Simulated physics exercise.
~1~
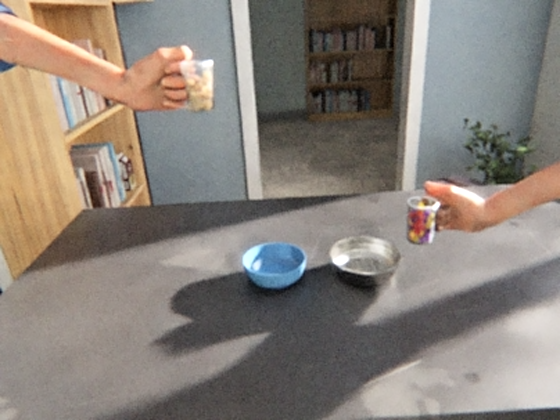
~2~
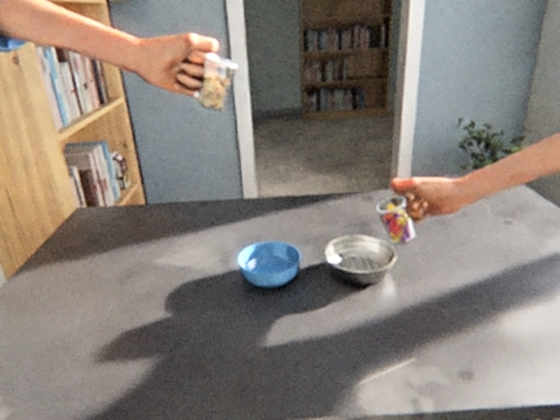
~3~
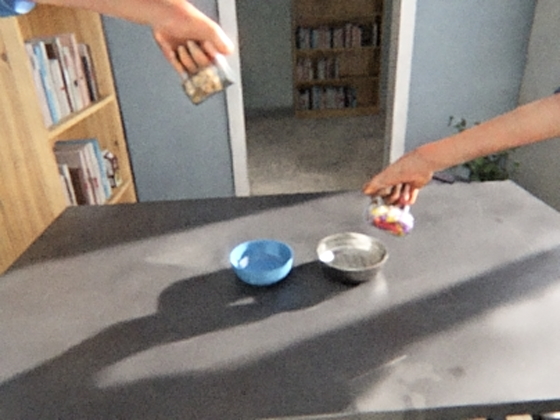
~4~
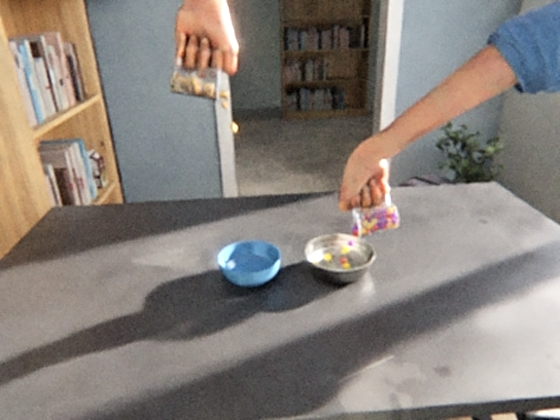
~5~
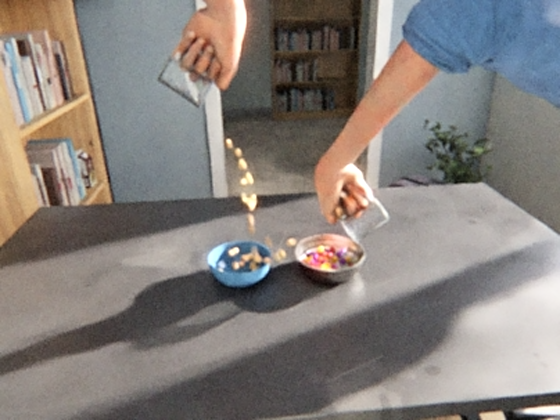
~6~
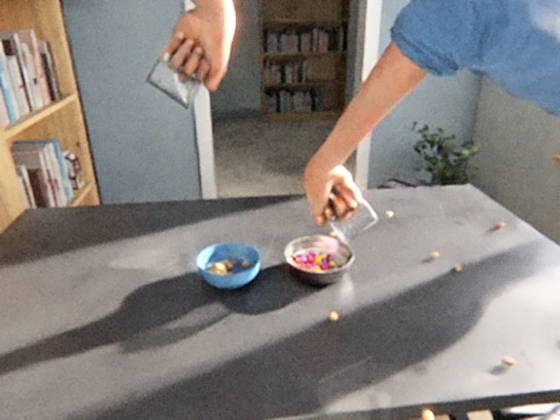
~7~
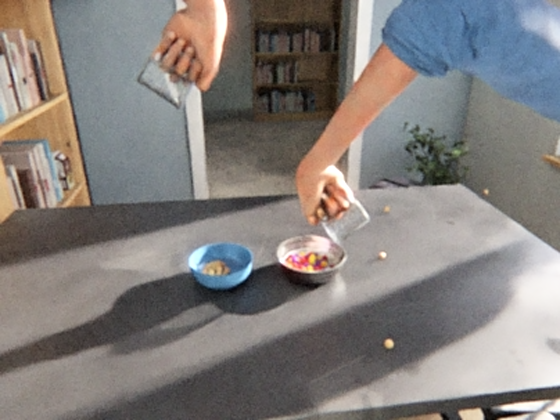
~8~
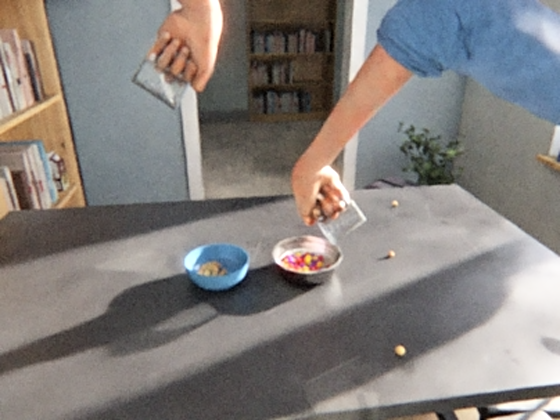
Two hands tipping cups over dishes on a dark table, left pieces scattering around the blue bowl, right colourful pieces all staying in.
